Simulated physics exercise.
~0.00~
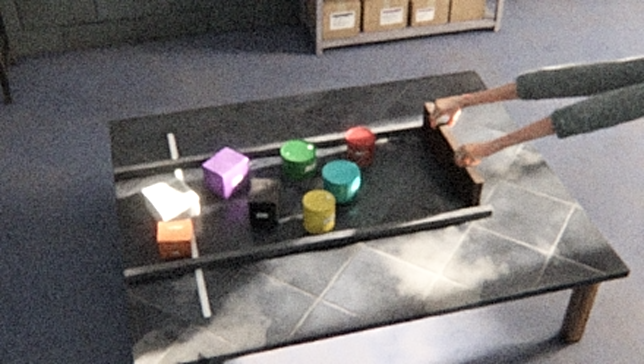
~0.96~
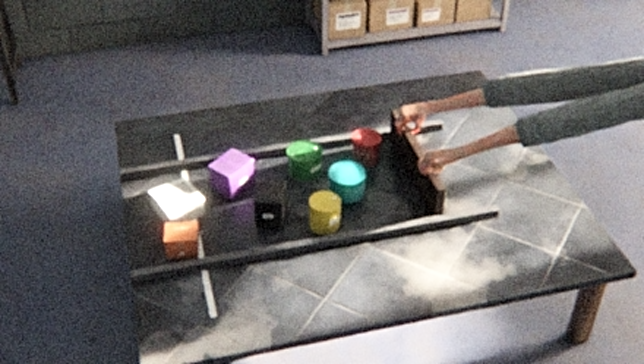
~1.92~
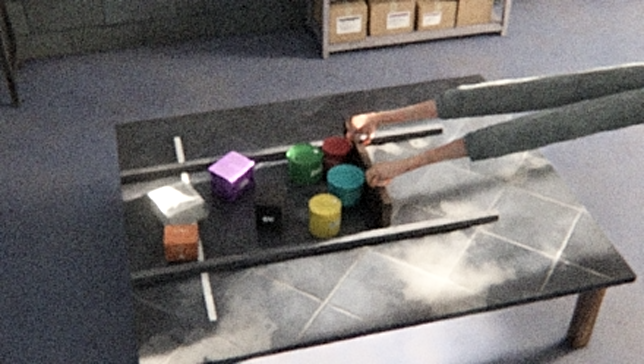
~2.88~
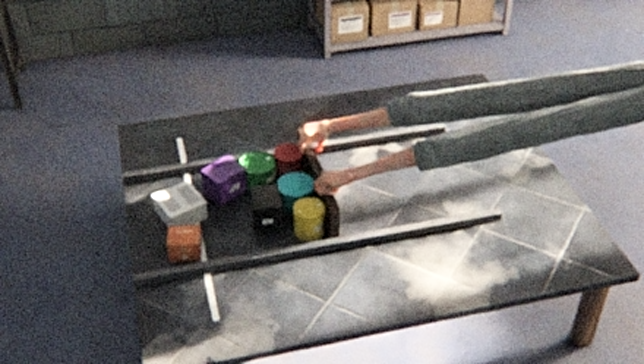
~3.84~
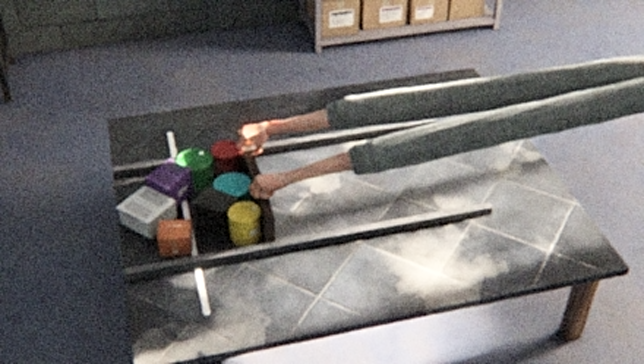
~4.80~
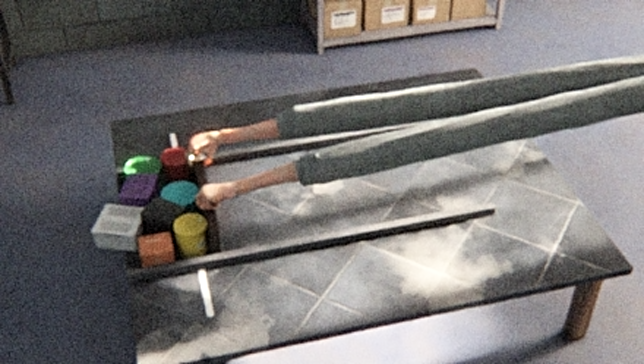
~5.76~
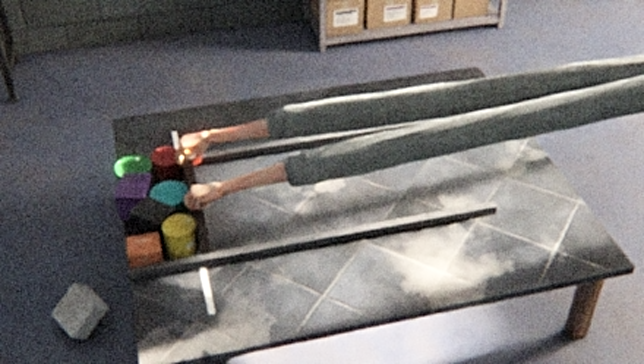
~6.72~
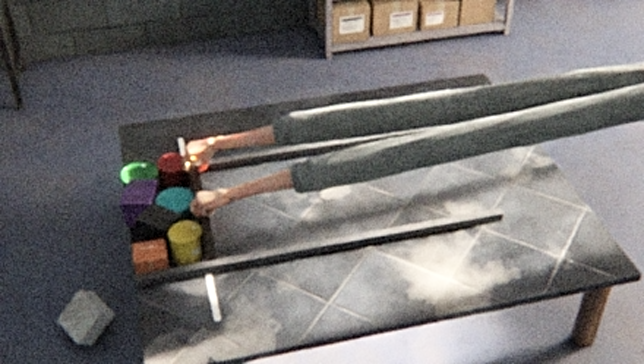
In this clip, two hands push an upright plank leftward along a dark table, gathering colourful boxes and cylindrical containers into a tight cluster at the left end, where the white box drops to the floor while the others remain on the table.
